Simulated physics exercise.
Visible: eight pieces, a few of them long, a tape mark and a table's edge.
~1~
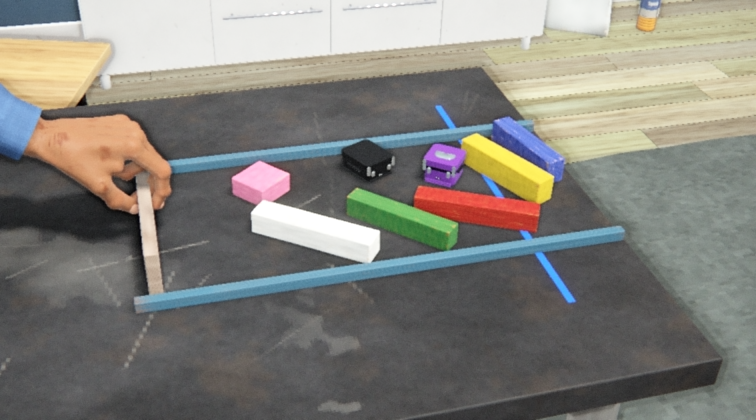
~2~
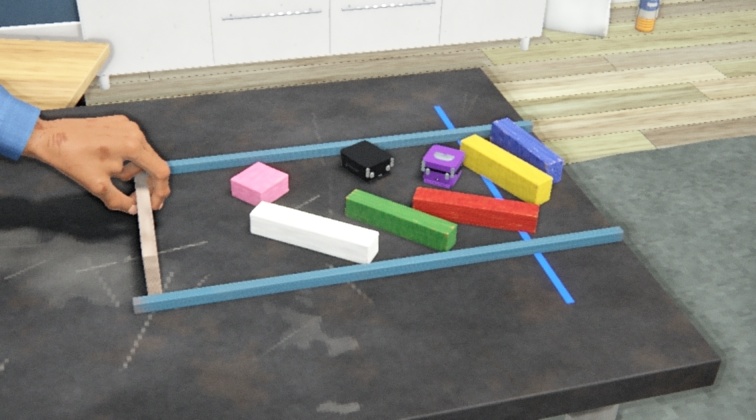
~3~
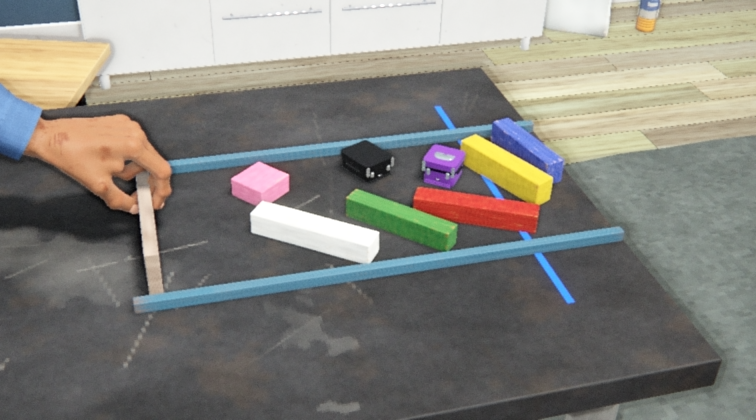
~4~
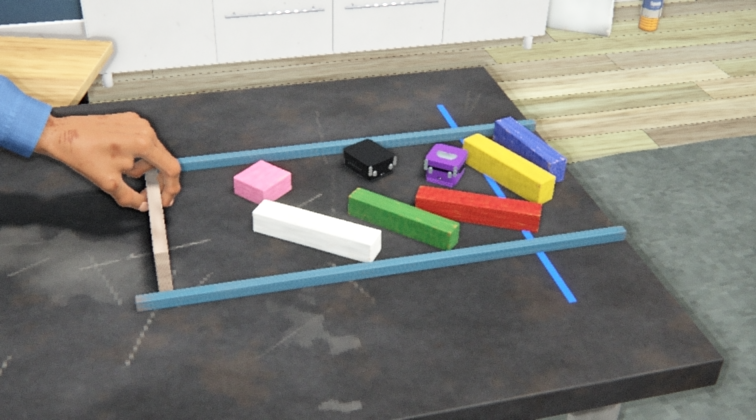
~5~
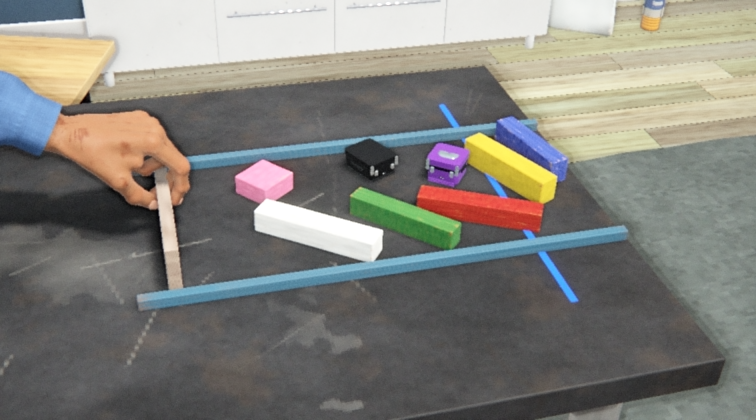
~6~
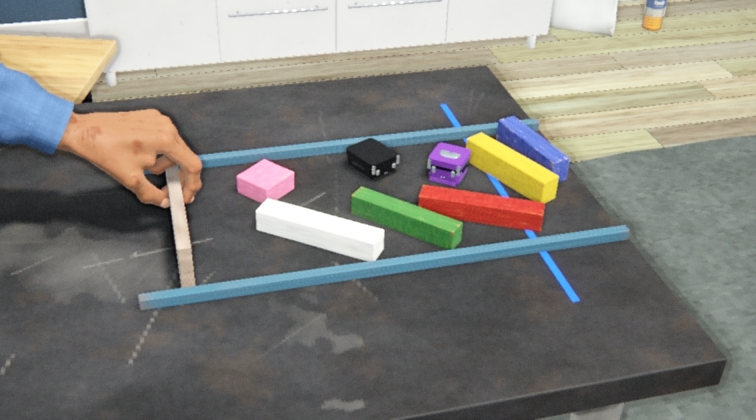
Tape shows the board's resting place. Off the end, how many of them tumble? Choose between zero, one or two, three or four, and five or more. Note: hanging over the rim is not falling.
The count is one or two.
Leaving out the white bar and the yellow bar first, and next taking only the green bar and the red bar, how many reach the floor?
Counts - first: 0, second: 1.
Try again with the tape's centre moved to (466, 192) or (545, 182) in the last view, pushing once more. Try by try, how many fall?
So that's 0 for the first and 4 for the second.
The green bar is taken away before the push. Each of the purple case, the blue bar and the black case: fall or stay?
The purple case: Remains. The blue bar: Drops. The black case: Remains.
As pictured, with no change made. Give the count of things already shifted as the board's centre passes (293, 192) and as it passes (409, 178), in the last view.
The count is 2 at the first point and 6 at the second.
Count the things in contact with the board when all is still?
The count is 3.
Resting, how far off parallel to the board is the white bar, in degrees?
Roughly 0 degrees.
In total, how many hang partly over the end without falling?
The tally is 2.
Soon after, none off yet; blue bar at rest near (531, 149); yellow bar at rest near (510, 168); red bar at rest near (481, 208).
Then, none off yet; blue bar at rest near (531, 149); yellow bar at rest near (510, 168); red bar moved a little near (493, 205).
Further on, none off yet; blue bar moving near (540, 148); yellow bar moved a little near (536, 163); red bar moved about its own width near (556, 200).
At rest, the number that fall off is one or two; fallen, blue bar.
